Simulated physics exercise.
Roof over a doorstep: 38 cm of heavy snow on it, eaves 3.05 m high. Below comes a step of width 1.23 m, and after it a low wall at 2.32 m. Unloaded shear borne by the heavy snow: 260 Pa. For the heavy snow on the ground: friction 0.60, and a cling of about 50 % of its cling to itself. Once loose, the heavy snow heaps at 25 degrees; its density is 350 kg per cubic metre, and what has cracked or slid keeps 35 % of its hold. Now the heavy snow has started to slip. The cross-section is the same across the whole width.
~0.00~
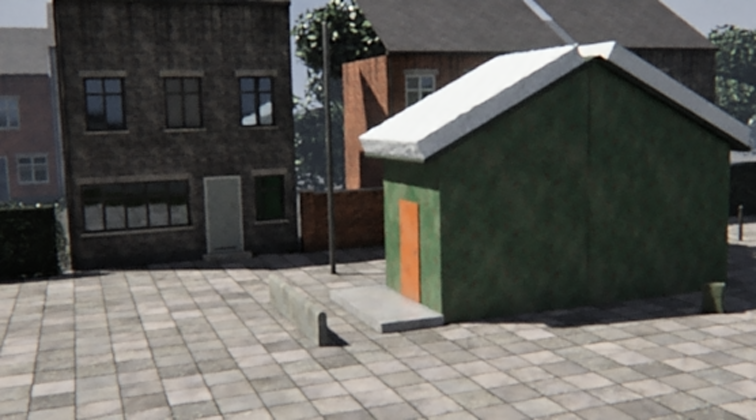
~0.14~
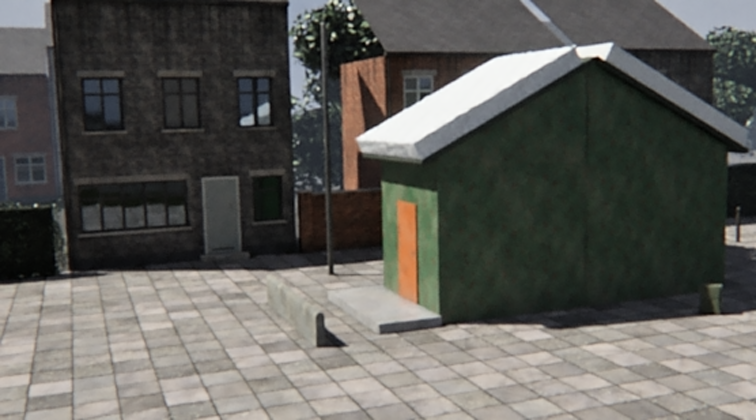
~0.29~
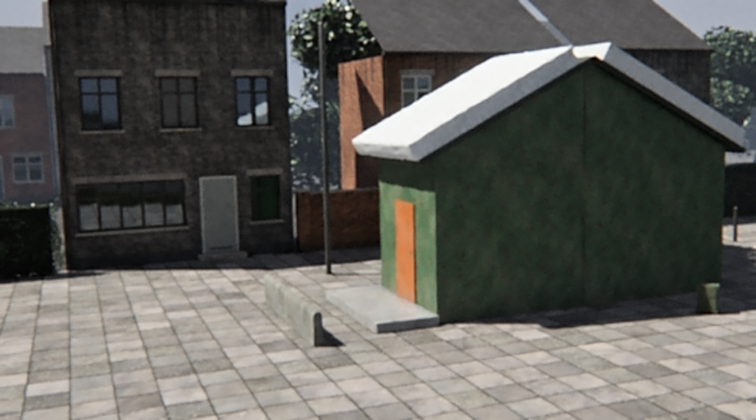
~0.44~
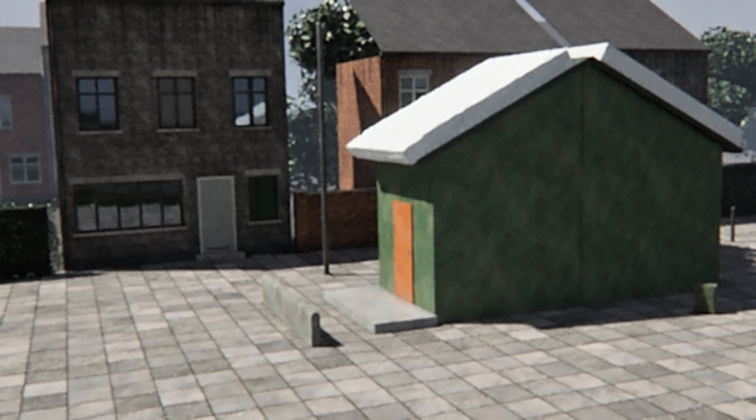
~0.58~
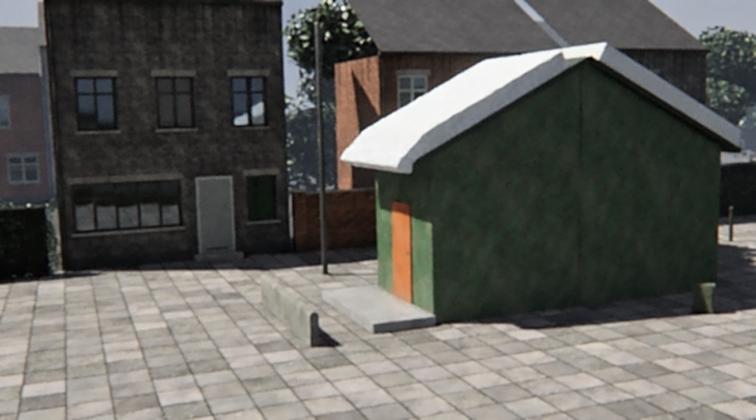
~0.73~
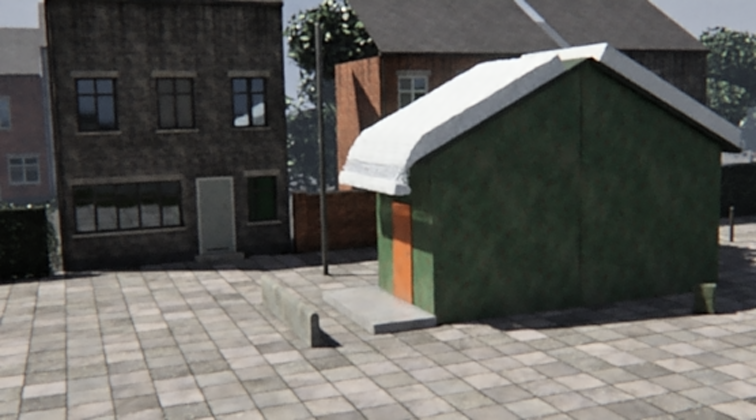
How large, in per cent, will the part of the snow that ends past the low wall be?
My estimate is about 17 per cent.
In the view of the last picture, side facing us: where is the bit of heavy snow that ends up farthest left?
About (148, 362).
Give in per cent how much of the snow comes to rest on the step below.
25 %, approx.
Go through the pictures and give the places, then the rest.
In the first picture, foremost bit of the heavy snow at (417, 141), 2 % of it past the eaves, in one piece.
In the second picture, foremost bit of the heavy snow at (414, 142), its middle shifted 1.2 cm, 2 % of it past the eaves, in one piece.
In the third picture, foremost bit of the heavy snow at (410, 144), its middle shifted 4.8 cm, 3 % of it past the eaves, in one piece.
In the fourth picture, foremost bit of the heavy snow at (403, 153), its middle shifted 11 cm, 5 % of it past the eaves, in one piece.
In the fifth picture, foremost bit of the heavy snow at (398, 164), its middle shifted 20 cm, 7 % of it past the eaves, cracking.
In the sixth picture, foremost bit of the heavy snow at (395, 188), its middle shifted 32 cm, 10 % of it past the eaves, cracking.
After 1.14 s, 88 % is still on the roof and 0 % is past the low wall.
After 1.63 s, 71 % is still on the roof and 0 % is past the low wall.
After 2.11 s, 46 % is still on the roof and 0 % is past the low wall.
After 2.60 s, 13 % is still on the roof and 0 % is past the low wall.
After 4.30 s, none is still on the roof and 17 % is past the low wall.
